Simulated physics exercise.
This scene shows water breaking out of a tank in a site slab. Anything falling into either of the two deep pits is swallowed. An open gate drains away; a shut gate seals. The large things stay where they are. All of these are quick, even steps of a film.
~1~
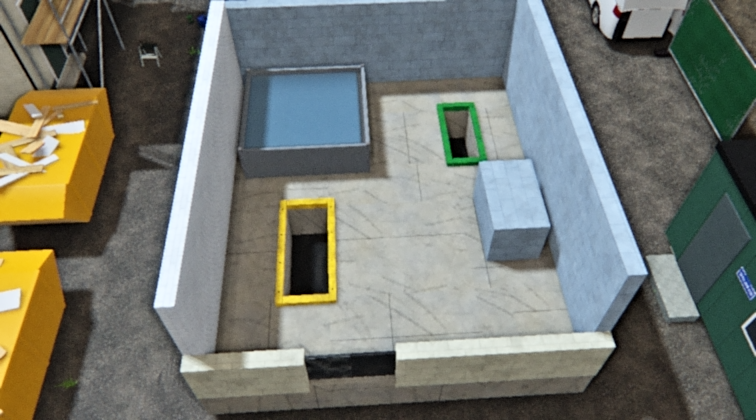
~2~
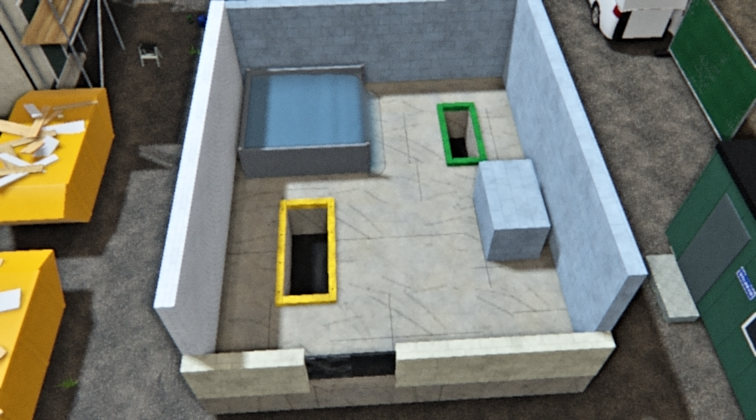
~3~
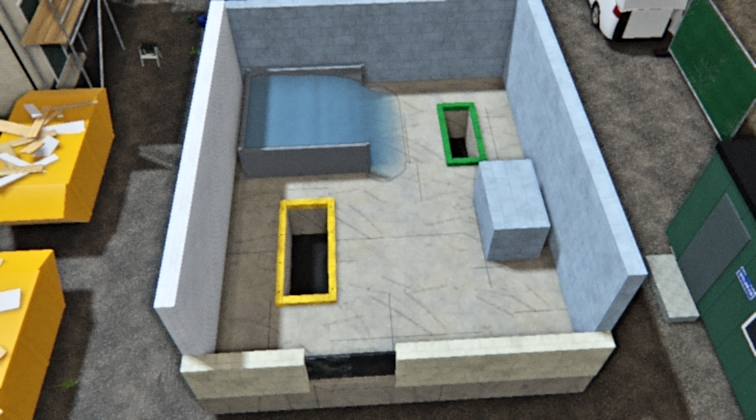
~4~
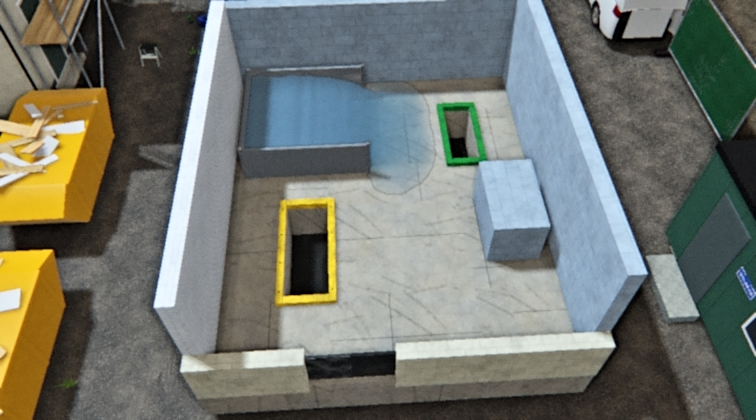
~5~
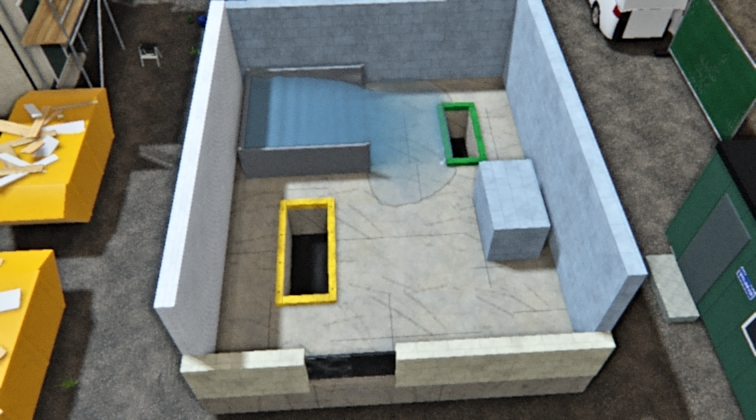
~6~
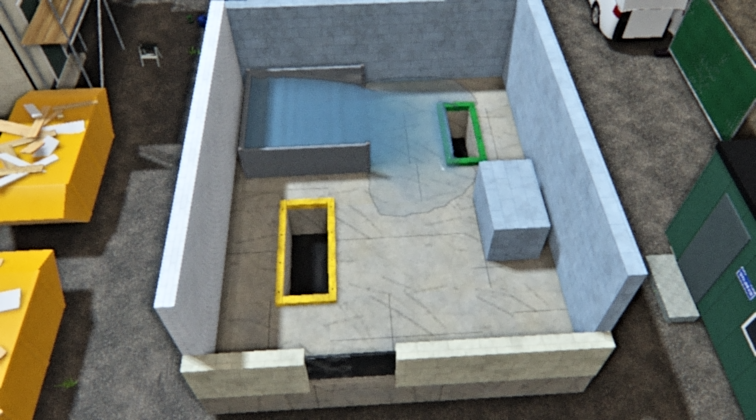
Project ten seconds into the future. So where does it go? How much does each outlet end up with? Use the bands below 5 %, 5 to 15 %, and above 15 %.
Once it settles, the gate ends up with below 5 %, the yellow pit ends up with below 5 %, the green pit ends up with above 15 %.
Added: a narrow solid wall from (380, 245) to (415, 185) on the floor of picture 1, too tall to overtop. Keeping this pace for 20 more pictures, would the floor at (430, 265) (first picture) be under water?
That spot: Submerged.
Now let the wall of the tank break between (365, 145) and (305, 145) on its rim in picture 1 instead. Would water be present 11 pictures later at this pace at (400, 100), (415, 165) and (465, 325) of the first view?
In the order asked: Out of reach, out of reach, sodden.
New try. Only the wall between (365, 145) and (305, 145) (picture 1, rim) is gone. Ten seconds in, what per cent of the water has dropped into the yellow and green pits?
Yellow takes 15 in a hundred, green takes 0 in a hundred.
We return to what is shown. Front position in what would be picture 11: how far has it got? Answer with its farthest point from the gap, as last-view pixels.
Approximate pixel: (538, 206).
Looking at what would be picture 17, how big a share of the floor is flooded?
I'd say 40 per cent.
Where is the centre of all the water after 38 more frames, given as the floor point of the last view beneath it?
Estimate: (405, 185).
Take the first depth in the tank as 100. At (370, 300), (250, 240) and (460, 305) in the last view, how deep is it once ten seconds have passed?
The depth comes out near 10, 12 and 8 per cent.
A moment on, water covers 30 % of the floor; the gate 0 %, the yellow pit 0 %, the green pit 10 %.
Next, water covers 40 % of the floor; the gate 0 %, the yellow pit 0 %, the green pit 19 %.
Then, water covers 60 % of the floor; the gate 0 %, the yellow pit 0 %, the green pit 27 %.
Later, water covers 80 % of the floor; the gate 0 %, the yellow pit 1 %, the green pit 30 %.
In the end, water covers 95 % of the floor; the gate 0 %, the yellow pit 1 %, the green pit 31 %.
